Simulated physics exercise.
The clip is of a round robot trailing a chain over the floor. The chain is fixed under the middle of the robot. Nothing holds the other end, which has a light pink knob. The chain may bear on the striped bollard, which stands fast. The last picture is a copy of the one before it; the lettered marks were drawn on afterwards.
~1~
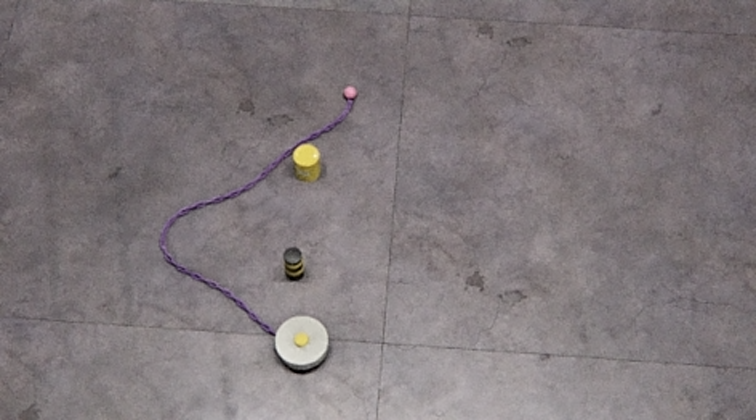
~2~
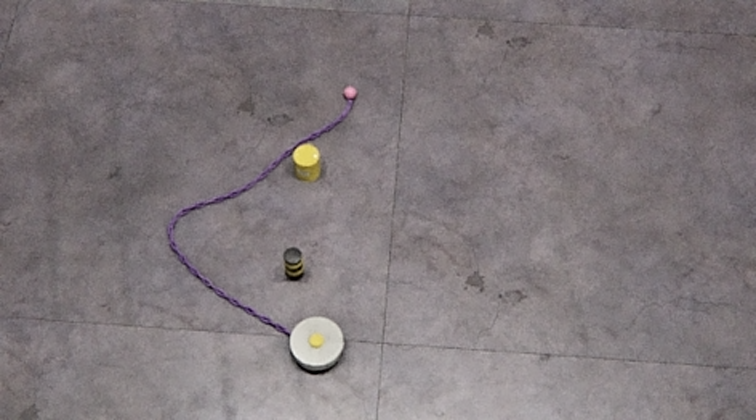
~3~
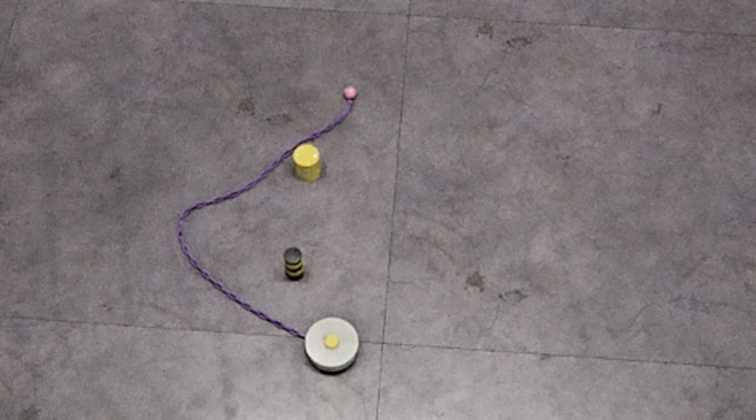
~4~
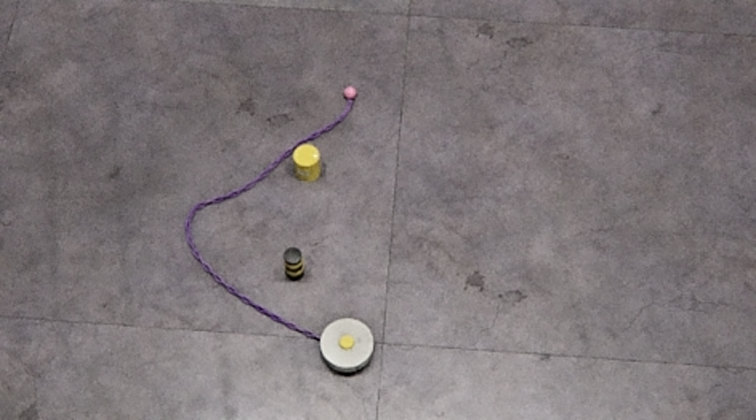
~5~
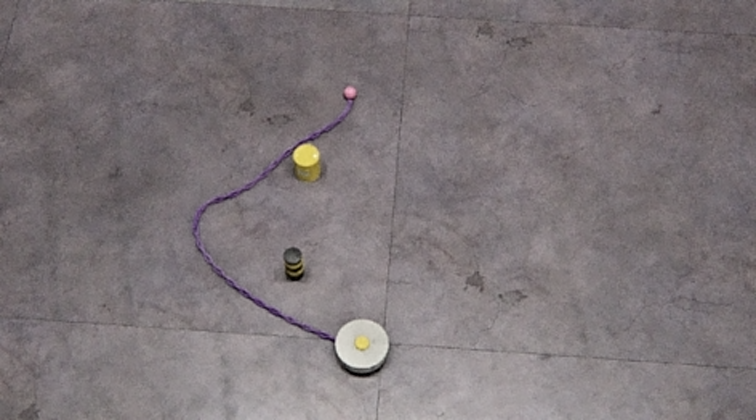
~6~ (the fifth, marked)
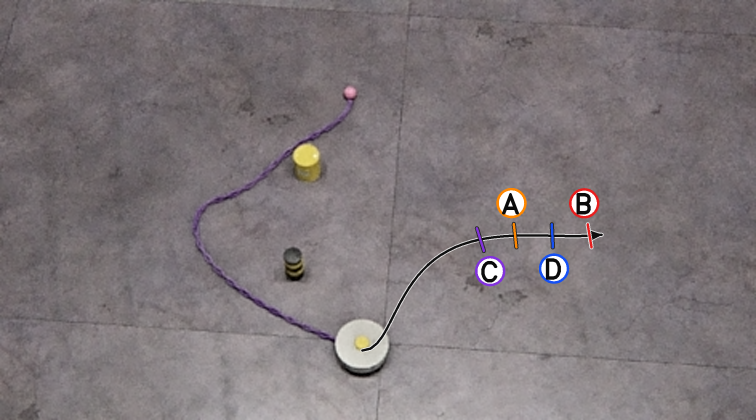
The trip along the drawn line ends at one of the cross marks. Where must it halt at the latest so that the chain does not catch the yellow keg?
Mark C.
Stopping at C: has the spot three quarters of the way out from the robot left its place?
No.
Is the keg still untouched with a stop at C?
Yes.
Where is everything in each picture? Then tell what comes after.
The first picture shows bollard (294, 264); robot (302, 344); free end (350, 93).
The second picture shows robot (317, 344); free end (350, 93).
The third picture shows robot (332, 345); bollard (294, 264).
The fourth picture shows robot (347, 346); yellow keg (307, 163).
The fifth picture shows robot (362, 347); free end (350, 93); yellow keg (307, 163); bollard (294, 264).
On the marked copy, A at (515, 236); B at (590, 236); C at (480, 240); D at (552, 236); the route from (362, 351) via (455, 247) to (602, 235).
With C. Early on, robot (399, 301), middle of the chain (208, 228), free end (350, 93).
Further on, robot (434, 256), middle of the chain (223, 233), free end (350, 93).
At the end, robot (481, 235), middle of the chain (275, 252), free end (350, 93); only the bollard has been touched, if anything.
As for the rest, A brings the chain against the keg; B brings the chain against the keg; D brings the chain against the keg.
